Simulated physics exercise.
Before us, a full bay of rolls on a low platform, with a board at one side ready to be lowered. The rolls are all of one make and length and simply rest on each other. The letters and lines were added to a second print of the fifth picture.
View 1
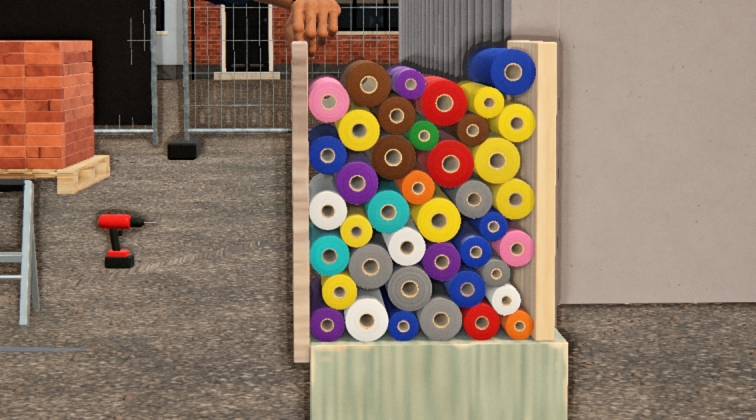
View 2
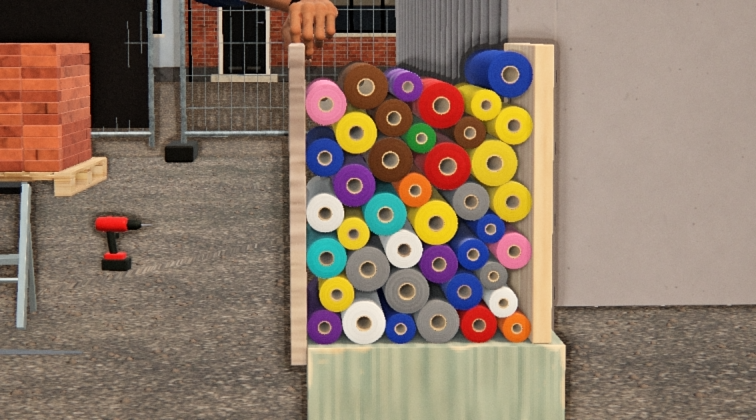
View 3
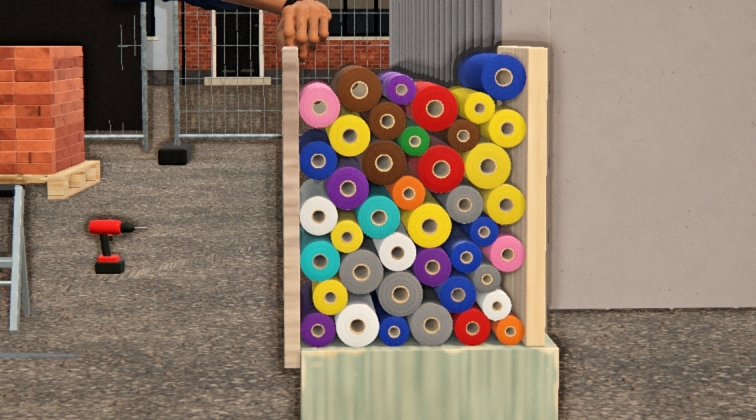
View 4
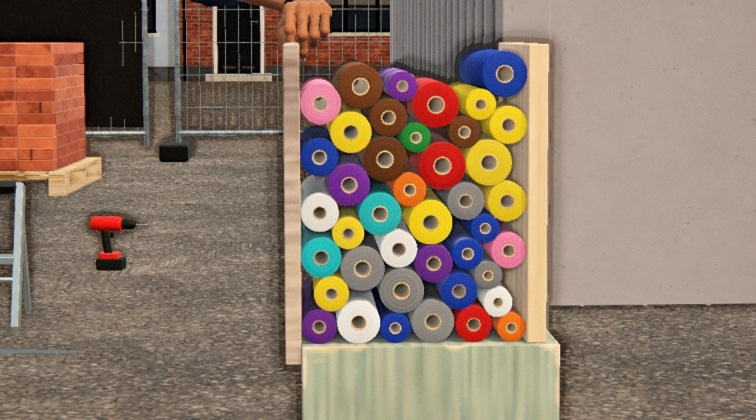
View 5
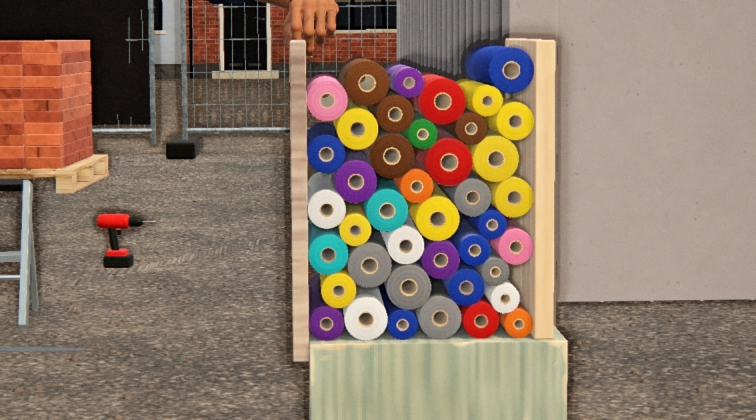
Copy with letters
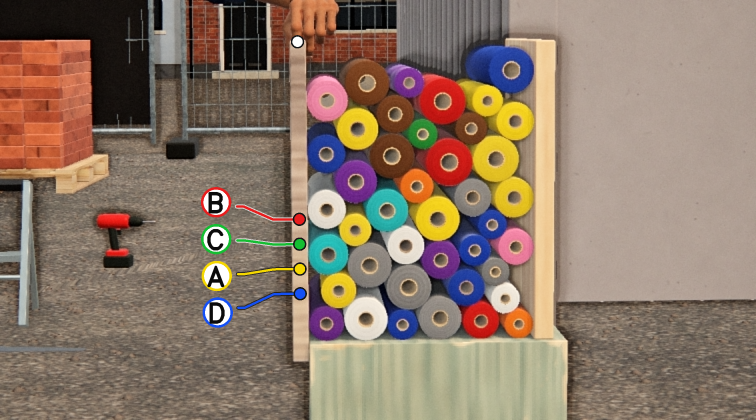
Colourful rolls sit stacked between upright boards, a hand atop one, as the view sways slightly.
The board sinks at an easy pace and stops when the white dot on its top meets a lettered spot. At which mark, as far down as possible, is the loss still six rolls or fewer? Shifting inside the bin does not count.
Mark B is as low as it can go.
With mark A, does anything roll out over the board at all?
At A: Yes.
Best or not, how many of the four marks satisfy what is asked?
One of them.
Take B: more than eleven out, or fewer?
At B, fewer than eleven.
On the marked copy, A at (300, 269); B at (300, 220); C at (300, 244); D at (301, 294); the white dot at (298, 42).
With B. Early on, top of the board (307, 117).
Further on, top of the board (307, 200).
At the end, top of the board (308, 219), six out over the board.
As for the rest, A more than six out over the board; C more than six out over the board; D more than six out over the board.
